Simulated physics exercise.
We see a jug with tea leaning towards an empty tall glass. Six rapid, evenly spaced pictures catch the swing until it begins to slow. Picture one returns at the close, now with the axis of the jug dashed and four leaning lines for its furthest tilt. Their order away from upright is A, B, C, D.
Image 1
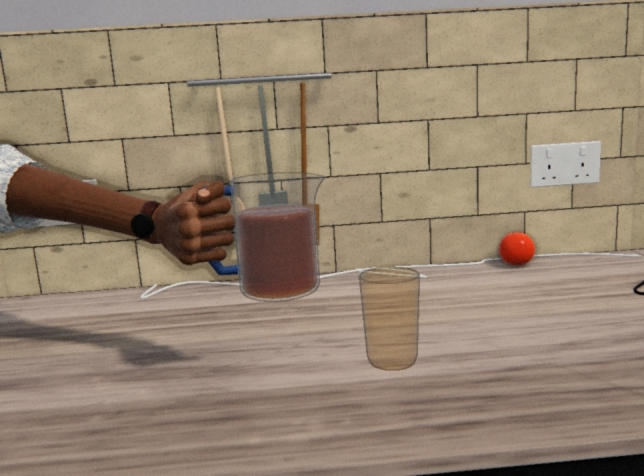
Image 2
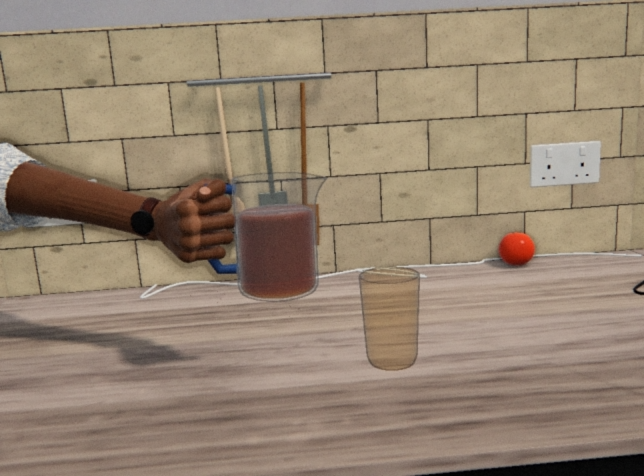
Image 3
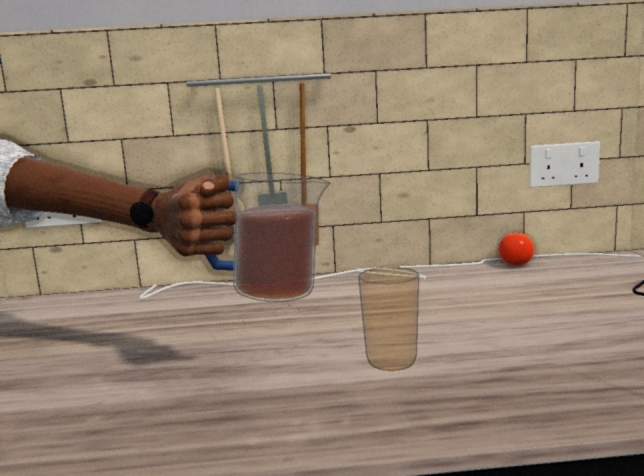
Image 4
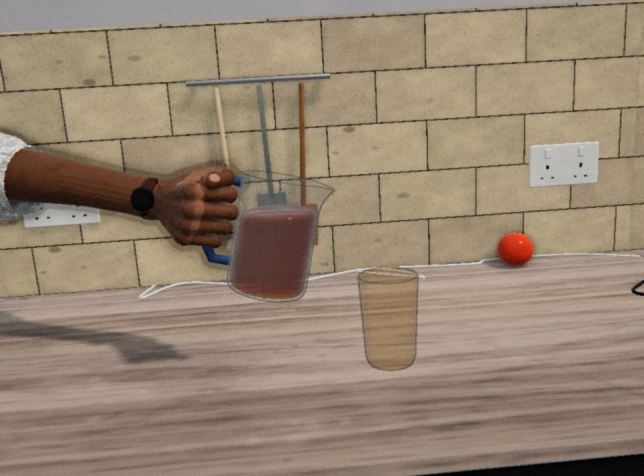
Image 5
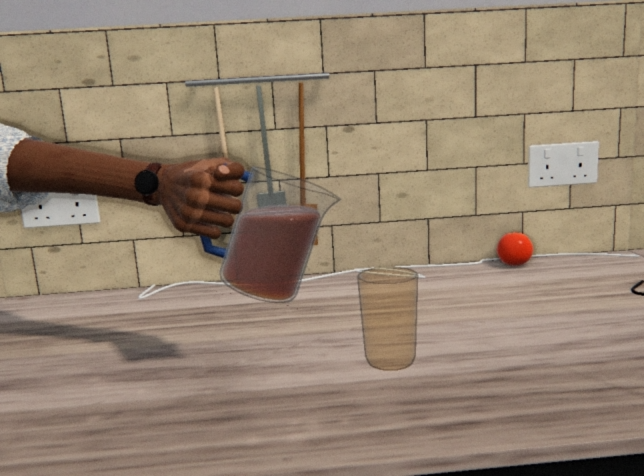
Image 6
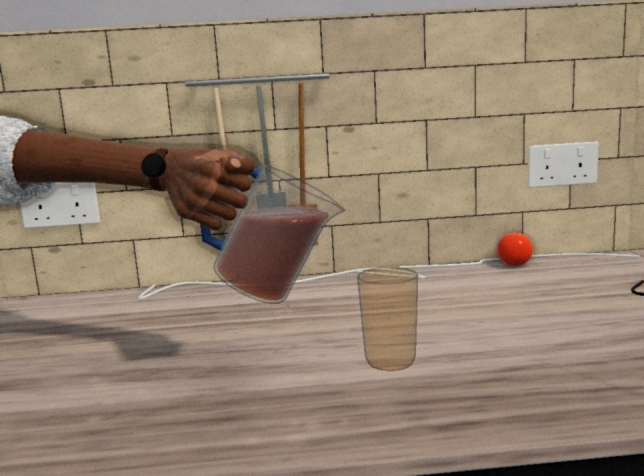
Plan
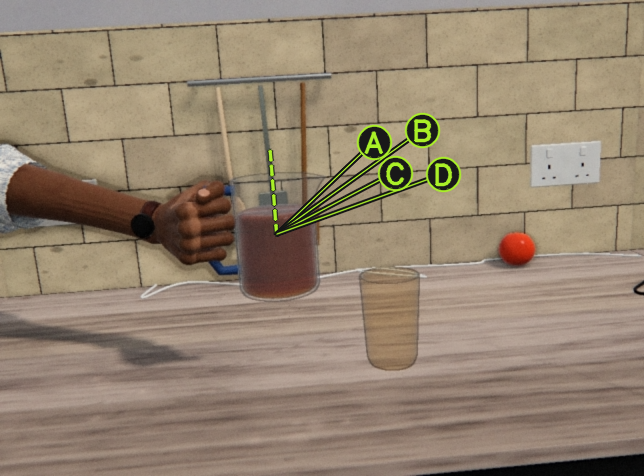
A jug of reddish-brown tea, gripped by a hand on the left, stayed upright at first, then tilted steadily to the right beside an empty tall glass, with no tea leaving it.
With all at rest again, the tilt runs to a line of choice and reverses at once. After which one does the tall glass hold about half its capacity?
Choose C.
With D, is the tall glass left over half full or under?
Over.
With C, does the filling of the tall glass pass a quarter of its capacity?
Yes, it does.
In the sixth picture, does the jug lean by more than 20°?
Yes, it does.
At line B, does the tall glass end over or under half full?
Under half.
In lime, A at (361, 153); B at (408, 139); C at (379, 179); D at (427, 179).
With A, the tall glass ends with about 15 % of what it can hold.
With B, the tall glass ends with about 29 % of what it can hold.
With C, the tall glass ends with about 50 % of what it can hold.
With D, the tall glass ends with about 75 % of what it can hold.
